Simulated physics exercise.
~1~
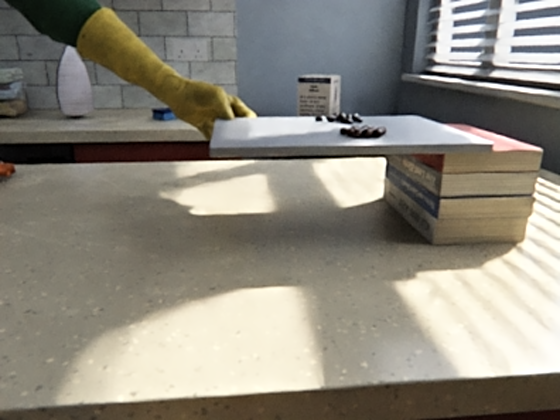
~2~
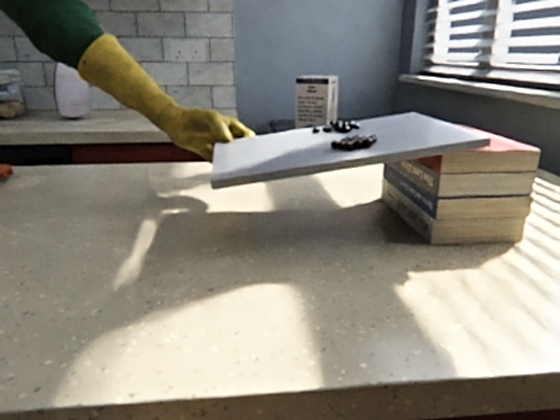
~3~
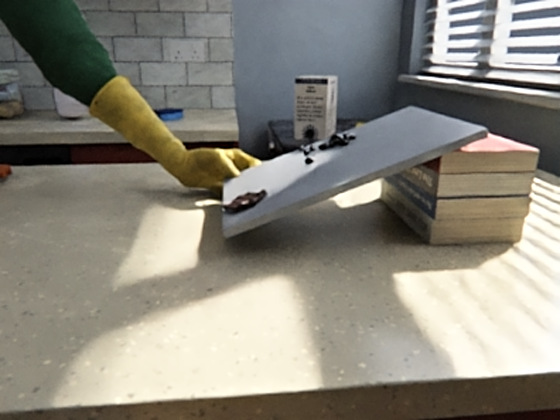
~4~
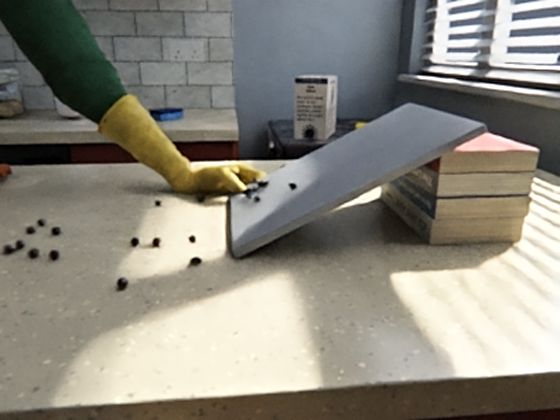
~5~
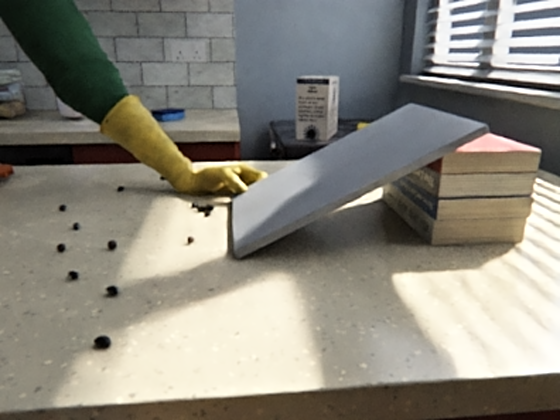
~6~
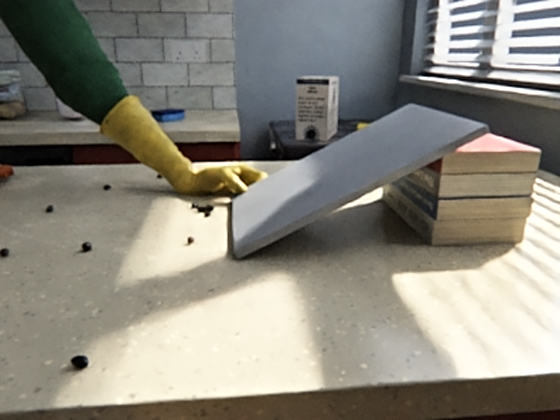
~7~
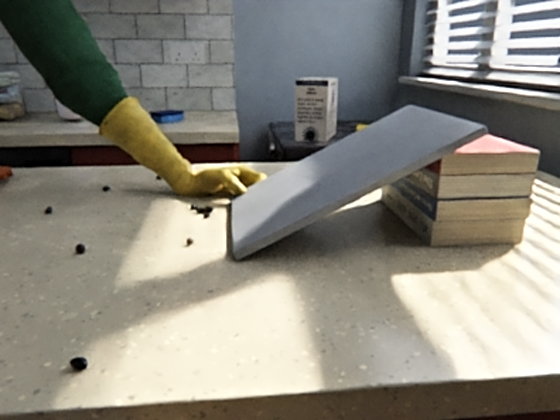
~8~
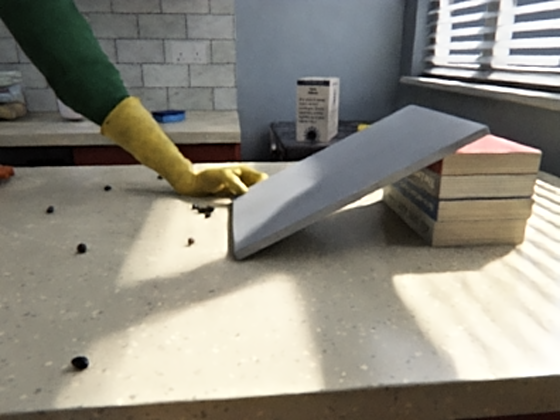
A pale speckled kitchen counter is seen from its near side, with sunlight falling across it from a blinded window. A pale grey board rests at its right end on a stack of books, held at the left by a yellow-gloved hand, with two small batches of dark pieces on top. The hand lowers the left end to the counter, and the near batch slides down first. Its round pieces roll off leftward and scatter widely, while the far batch follows and mostly stops close to the board. Finally, only a few rollers remain scattered at left, and the hand stays by the sloping board.
